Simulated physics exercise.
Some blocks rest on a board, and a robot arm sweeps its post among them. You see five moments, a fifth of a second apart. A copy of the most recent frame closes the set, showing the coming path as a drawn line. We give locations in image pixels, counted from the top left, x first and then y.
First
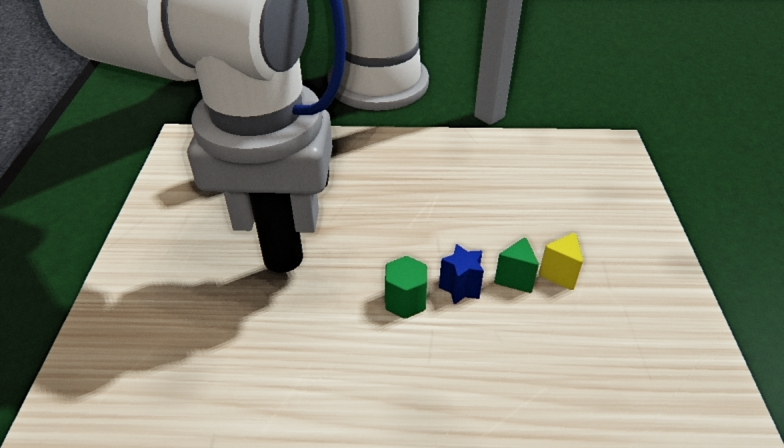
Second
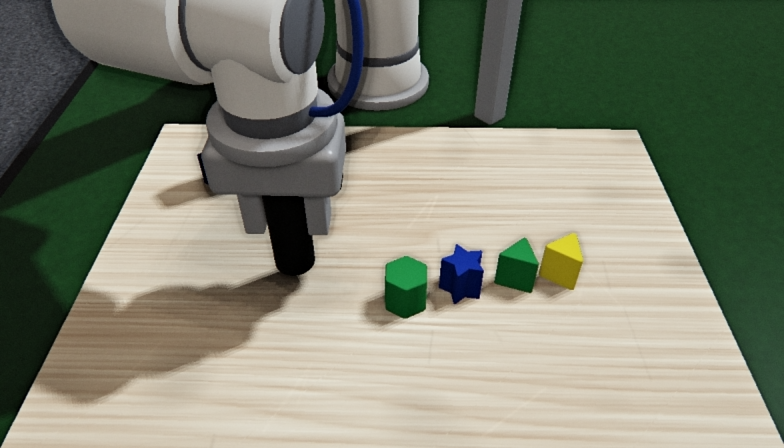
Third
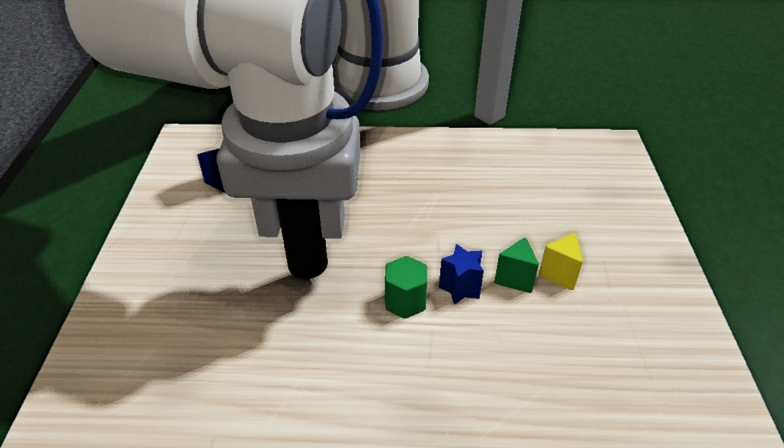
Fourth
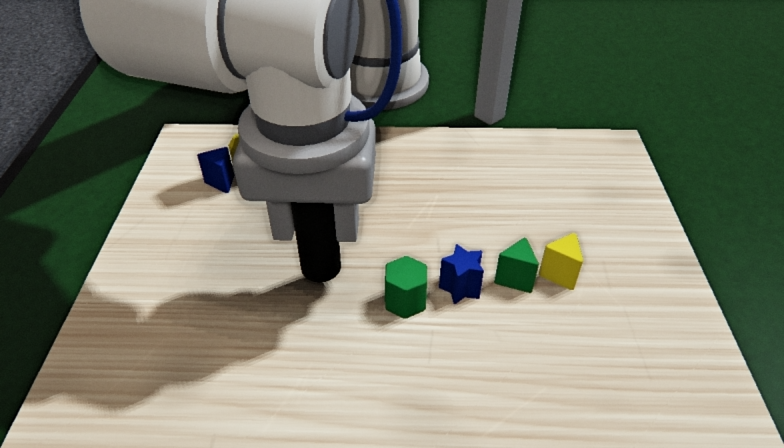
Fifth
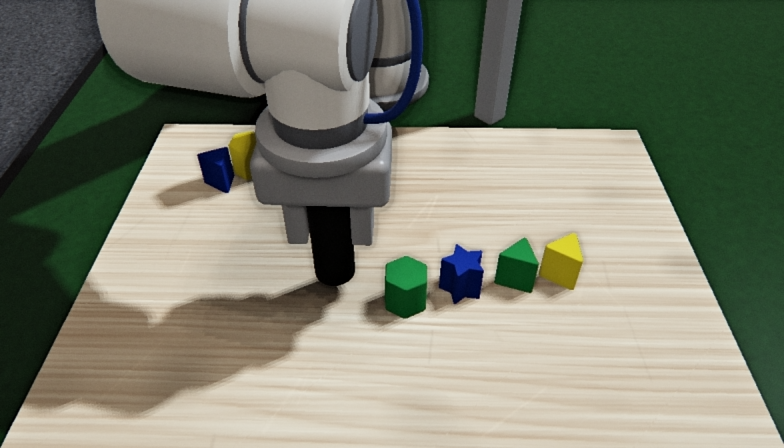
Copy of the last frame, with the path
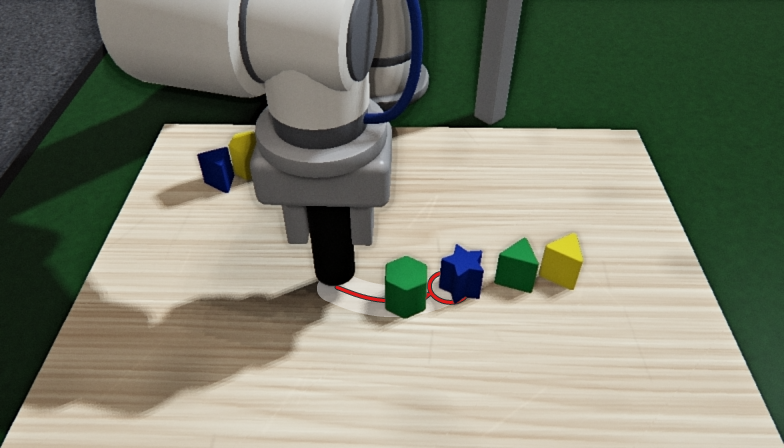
Robot arm sliding its black post slowly rightward over a wooden board, uncovering blue and yellow blocks behind it, other blocks staying still.
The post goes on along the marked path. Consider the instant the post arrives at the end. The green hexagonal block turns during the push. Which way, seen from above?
It spins with the clock.
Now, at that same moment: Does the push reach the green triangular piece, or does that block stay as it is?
It gets pushed out of place.
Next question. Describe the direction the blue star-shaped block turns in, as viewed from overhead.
Seen from overhead, it turns anticlockwise.
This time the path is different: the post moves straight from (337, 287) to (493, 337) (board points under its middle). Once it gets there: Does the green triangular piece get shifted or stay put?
Its place stays the same.
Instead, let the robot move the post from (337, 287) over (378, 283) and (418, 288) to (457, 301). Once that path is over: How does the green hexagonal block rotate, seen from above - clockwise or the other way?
Looking down, it rotates clockwise.
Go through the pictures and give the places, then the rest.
The first picture shows post tip at (284, 259); block tops, green hexagonal block at (406, 272); blue star-shaped block at (464, 259); green triangular piece at (521, 251).
The second picture shows post at (295, 262); blocks unchanged.
The third picture shows post at (308, 265); blocks unchanged.
The fourth picture shows post at (321, 268); blocks unchanged.
The fifth picture shows post at (335, 271); green hexagonal block at (406, 272); blue star-shaped block at (464, 259); green triangular piece at (521, 251).
Path on the board, from (337, 287) over (373, 299) and (413, 299) to (449, 287).
On the path given first. One third of the way, post at (373, 283); green hexagonal block at (415, 273).
Two thirds of the way, post at (414, 283); green hexagonal block at (456, 276); blue star-shaped block at (482, 256).
At the end, post at (451, 271); green hexagonal block at (488, 278), turned 25° clockwise; blue star-shaped block at (498, 252), turned 35° anticlockwise; green triangular piece at (531, 247), turned 20° clockwise.
